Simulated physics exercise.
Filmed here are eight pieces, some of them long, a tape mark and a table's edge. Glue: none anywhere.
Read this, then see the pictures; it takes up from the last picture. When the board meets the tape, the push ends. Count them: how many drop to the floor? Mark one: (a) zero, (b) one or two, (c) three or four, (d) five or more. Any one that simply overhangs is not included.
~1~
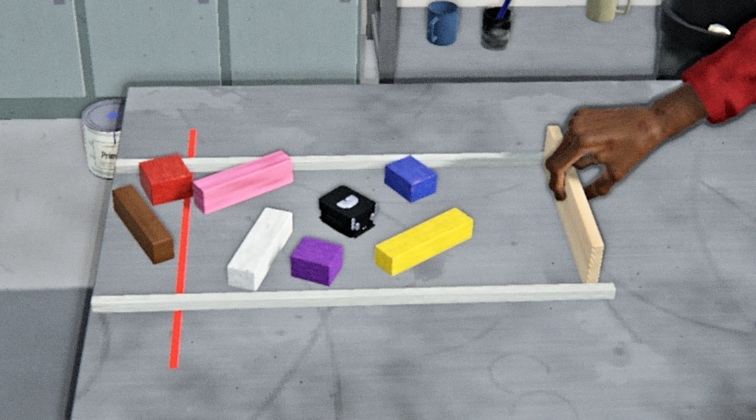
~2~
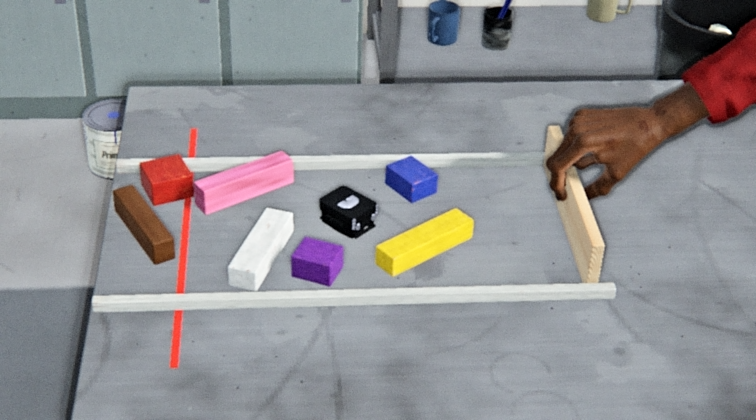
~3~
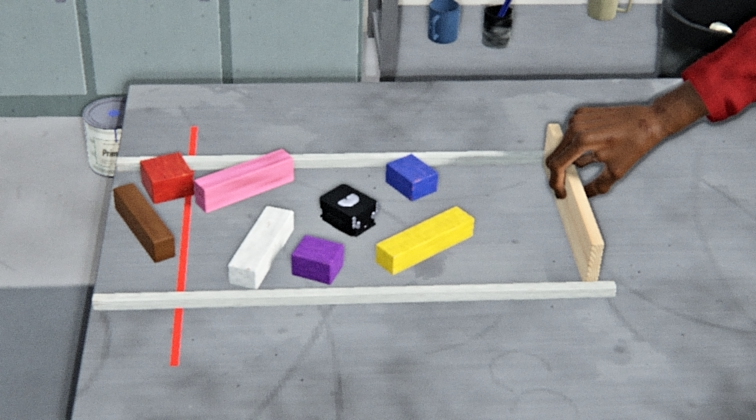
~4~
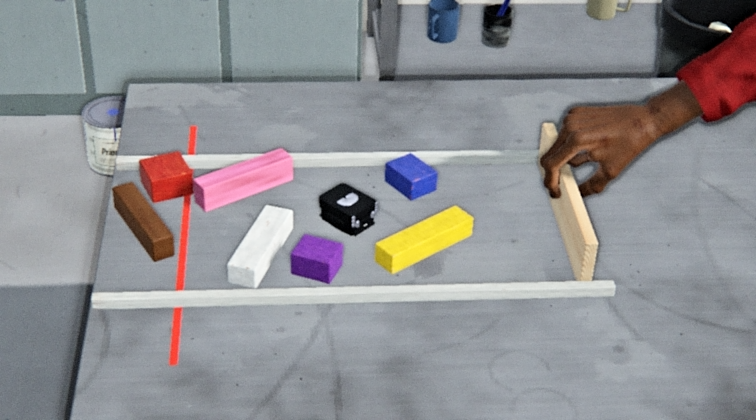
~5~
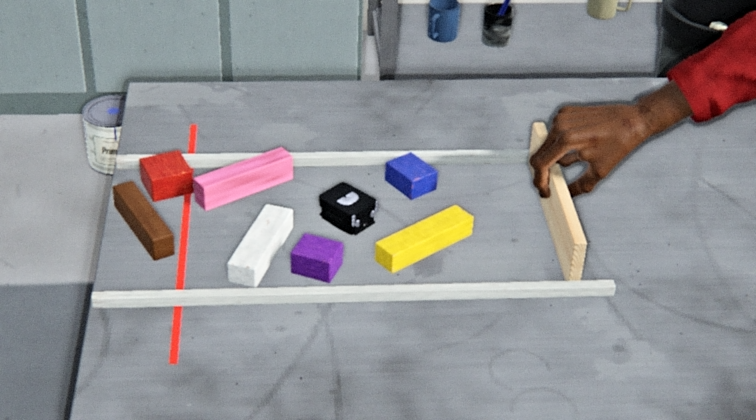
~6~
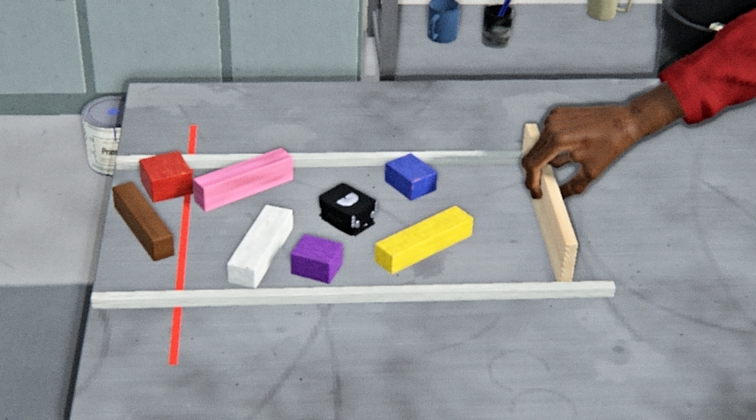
(b) one or two.
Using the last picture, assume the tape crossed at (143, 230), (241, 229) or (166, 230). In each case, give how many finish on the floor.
The counts: 5, 0 and 2.
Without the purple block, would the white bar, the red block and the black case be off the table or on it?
White bar still up, red block down, black case still up.
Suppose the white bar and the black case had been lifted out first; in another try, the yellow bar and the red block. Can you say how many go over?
The first count is 1 and the second is 1.
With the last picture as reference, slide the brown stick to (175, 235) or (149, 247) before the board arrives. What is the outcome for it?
In that order: Slips off, then slips off.
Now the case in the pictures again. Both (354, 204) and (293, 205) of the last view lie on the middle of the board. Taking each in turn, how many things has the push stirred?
First 4, then 6.
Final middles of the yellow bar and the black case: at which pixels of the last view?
Okay, so first (168, 256), and next (168, 200).
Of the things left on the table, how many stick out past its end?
I make it 2.
Early on, none off yet; brown stick at rest near (143, 220); red block at rest near (166, 177); pink stick at rest near (244, 179).
A while later, none off yet; brown stick at rest near (143, 220); red block at rest near (166, 177); pink stick travelled a little near (213, 182).
Finally, the number that fall off is one or two; lost, red block and brown stick.
